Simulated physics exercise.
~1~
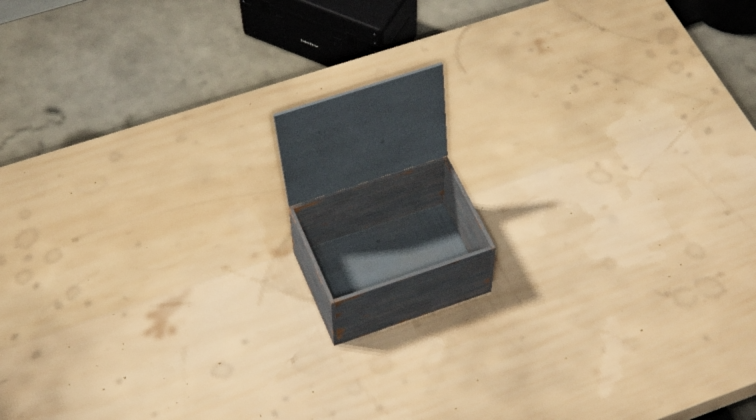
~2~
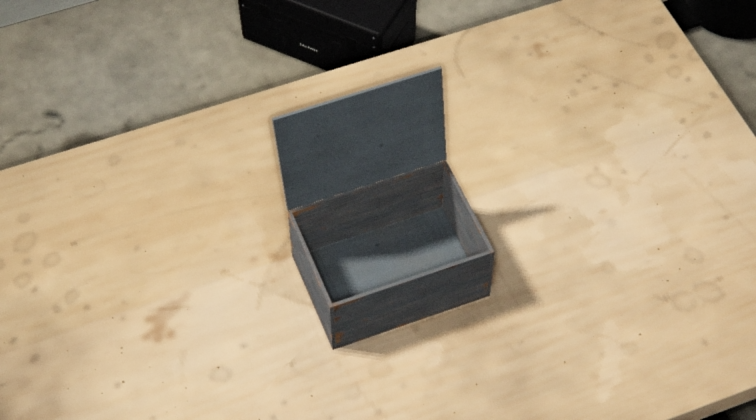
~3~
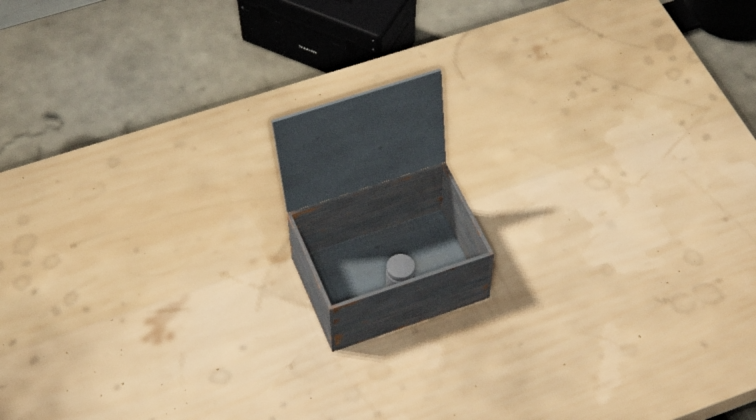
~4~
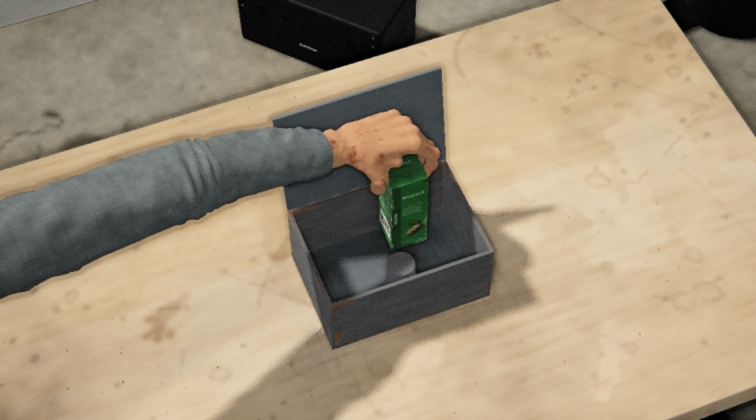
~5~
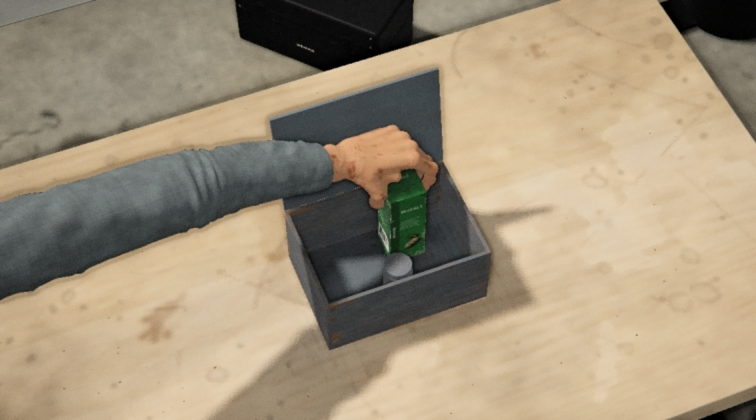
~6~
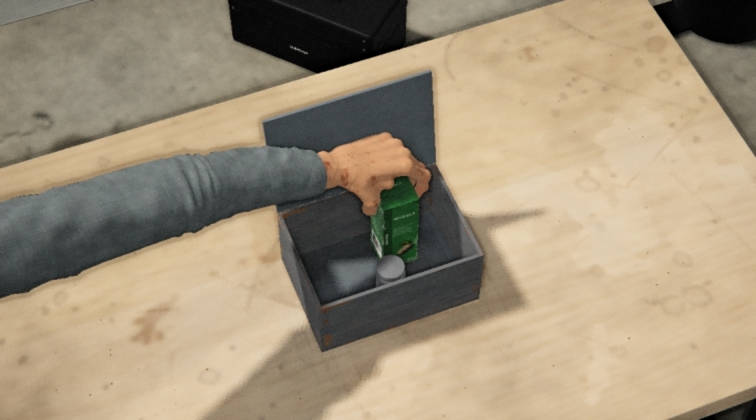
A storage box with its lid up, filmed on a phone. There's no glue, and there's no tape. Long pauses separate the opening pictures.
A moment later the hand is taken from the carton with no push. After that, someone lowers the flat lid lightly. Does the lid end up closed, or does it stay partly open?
The lid ends up partly open.
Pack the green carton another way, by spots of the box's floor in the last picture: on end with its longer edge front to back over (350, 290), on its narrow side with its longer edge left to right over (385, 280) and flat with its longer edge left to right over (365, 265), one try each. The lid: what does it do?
In order, the lid gets blocked, then fits down, then fits down.
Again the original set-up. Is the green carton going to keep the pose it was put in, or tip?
In the end, the green carton winds up askew.
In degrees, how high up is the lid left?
Near 16° up from the rim.
Then, 1.50 s after the last picture, lid 65° above the rim.
Then, 1.90 s after the last picture, lid 17° above the rim; green carton tipped 40° from how it was near (409, 250); grey shaker tipped 17° from how it was.
At rest, lid 16° above the rim; tipped over in the box, grey shaker and green carton. Seen from the same camera at the end, green carton near (407, 245).
